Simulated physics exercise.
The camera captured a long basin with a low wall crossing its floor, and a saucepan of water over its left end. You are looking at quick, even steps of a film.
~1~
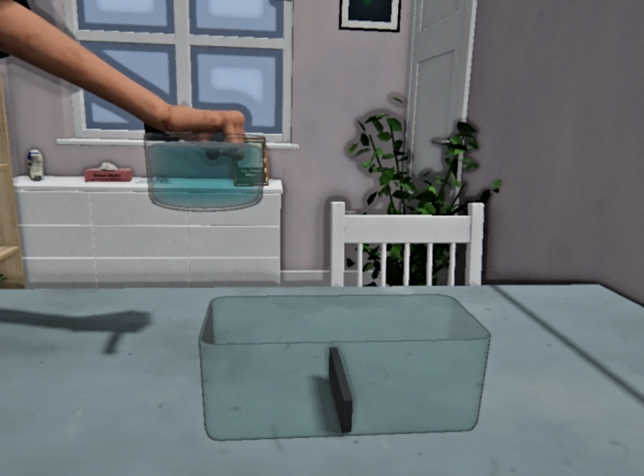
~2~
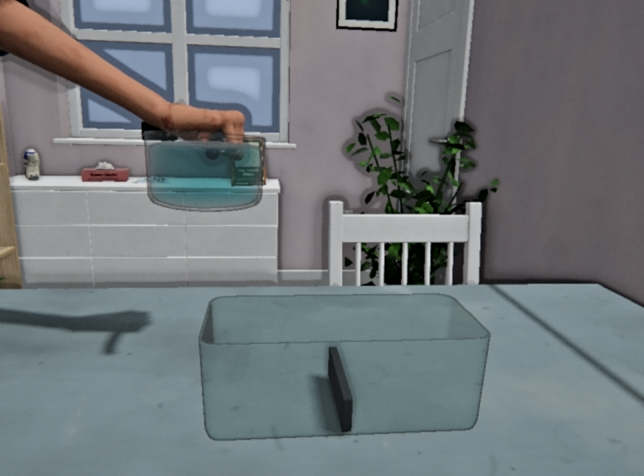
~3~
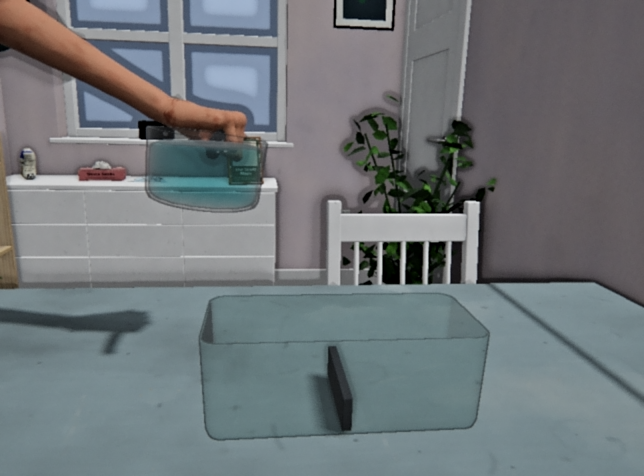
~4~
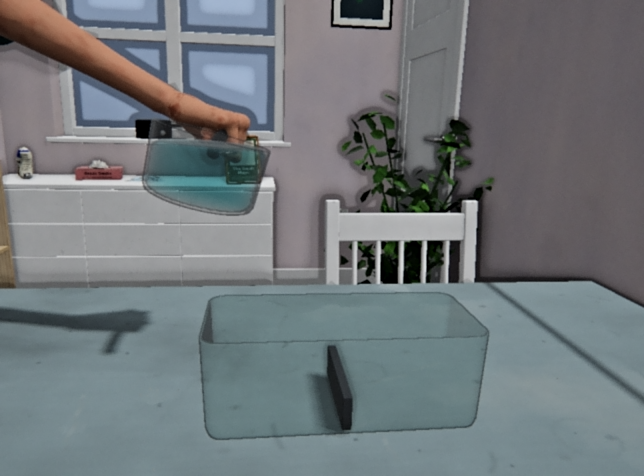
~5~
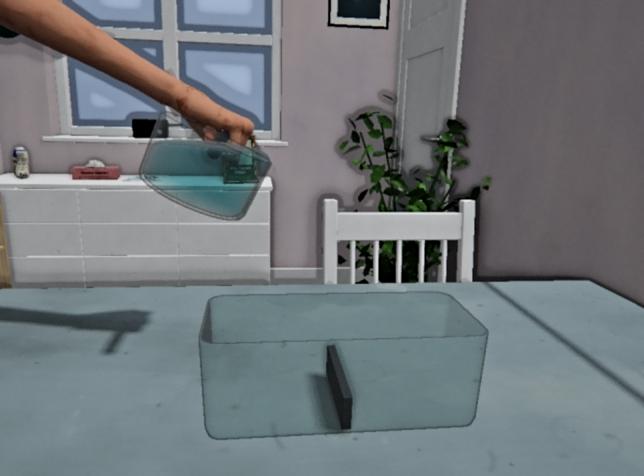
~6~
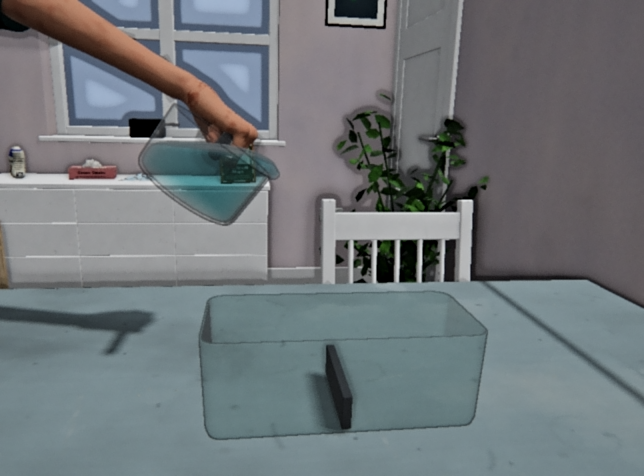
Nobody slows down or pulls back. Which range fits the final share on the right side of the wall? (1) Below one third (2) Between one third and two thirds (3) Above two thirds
The answer is 1.
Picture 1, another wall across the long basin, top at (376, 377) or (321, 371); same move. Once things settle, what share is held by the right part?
First try close to 20 percent, second try close to 40 percent.
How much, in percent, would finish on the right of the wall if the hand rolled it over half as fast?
It comes to near 35 per cent.
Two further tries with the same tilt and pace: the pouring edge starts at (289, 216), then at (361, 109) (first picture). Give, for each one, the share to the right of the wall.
About 20 and 80 per cent.
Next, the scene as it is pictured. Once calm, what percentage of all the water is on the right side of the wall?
15 %.
A moment on, the saucepan is tipped right over and 23 per cent is still to pour, 20 is left of the wall and 1 right of it.
Next, the saucepan is tipped right over and 4 per cent is still to pour, 77 is left of the wall and 10 right of it.
Then the saucepan is tipped right over and 0 per cent is still to pour, 78 is left of the wall and 13 right of it.
Later the saucepan is tipped right over and 0 per cent is still to pour, 79 is left of the wall and 15 right of it.
In the end 79 per cent lies left of the wall, 16 right of it and 6 outside.
